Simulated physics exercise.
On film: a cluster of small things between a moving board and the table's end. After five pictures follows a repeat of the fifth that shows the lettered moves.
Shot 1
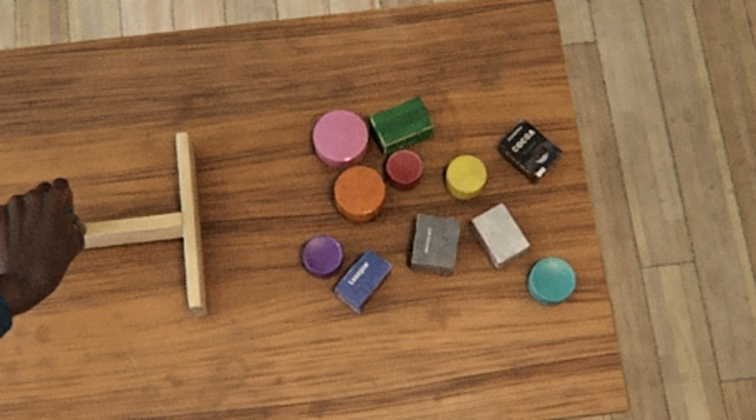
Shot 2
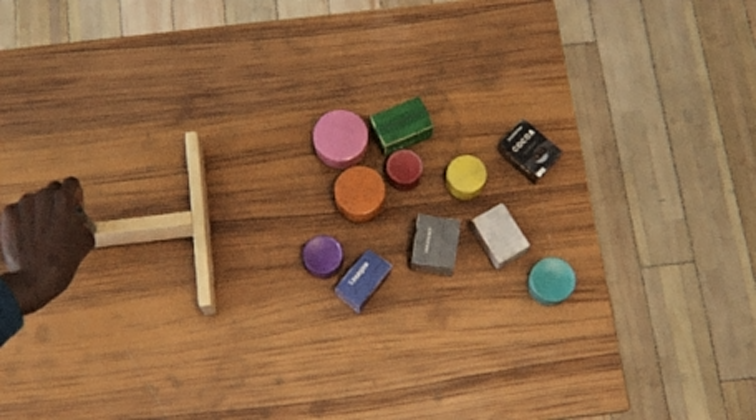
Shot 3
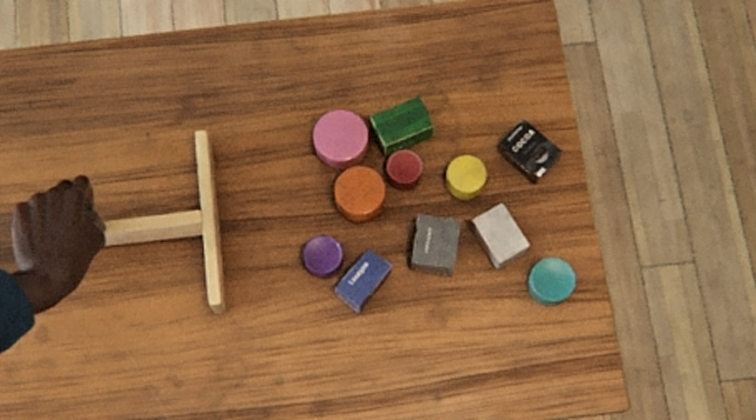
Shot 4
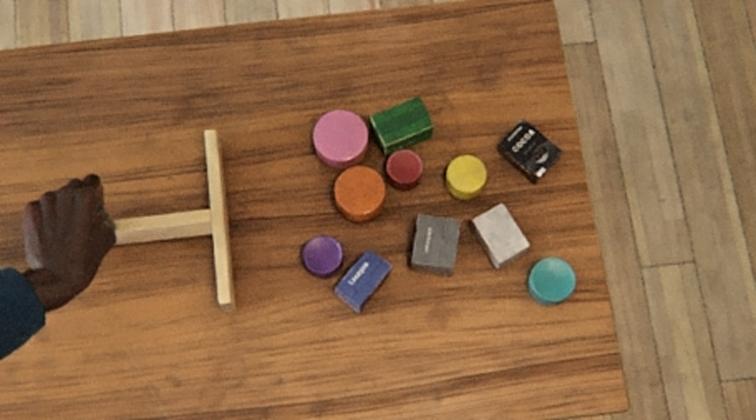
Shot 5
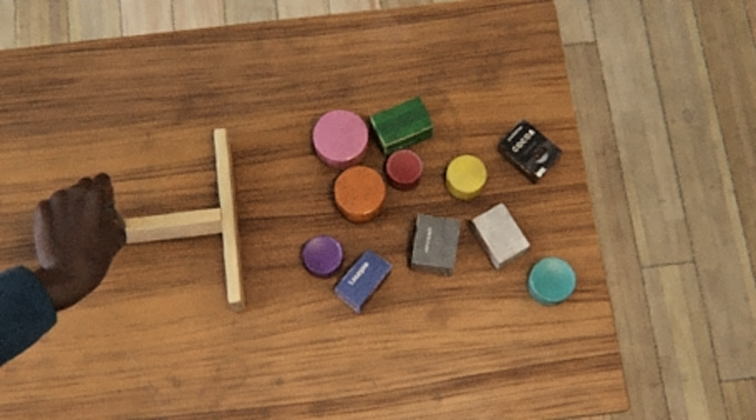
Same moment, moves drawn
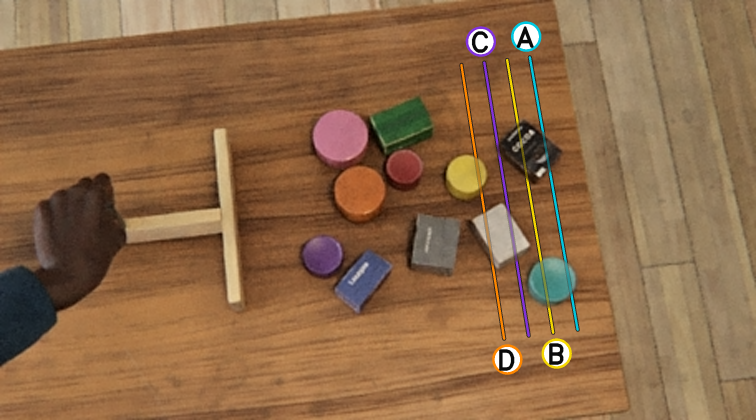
A dark-skinned hand in a blue sleeve grips a pale wooden T-shaped board and slides it slowly a short way rightward across a brown wooden tabletop, seen from above beside a plank floor. To its right sit pink, orange, purple, red, yellow and turquoise round tubs among green, blue, grey, whitish and black packets. The board touches none of these, and they and the camera stay still.
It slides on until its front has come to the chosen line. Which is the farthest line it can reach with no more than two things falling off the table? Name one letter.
Line C.
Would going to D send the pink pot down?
No.
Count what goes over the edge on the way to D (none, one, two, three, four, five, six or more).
By then, none.
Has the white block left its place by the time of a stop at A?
By then, yes.
On the marked copy, A at (553, 189); B at (529, 191); C at (506, 194); D at (482, 197).
With C. Early on, board (328, 202); green box (408, 126); pink pot (354, 138).
Further on, board (428, 190); white block (539, 230); green box (500, 107).
At the end, board (505, 181); black packet over the edge; white block over the edge; two fallen.
As for the rest, A drops five; B drops four; D is within the limit but short.
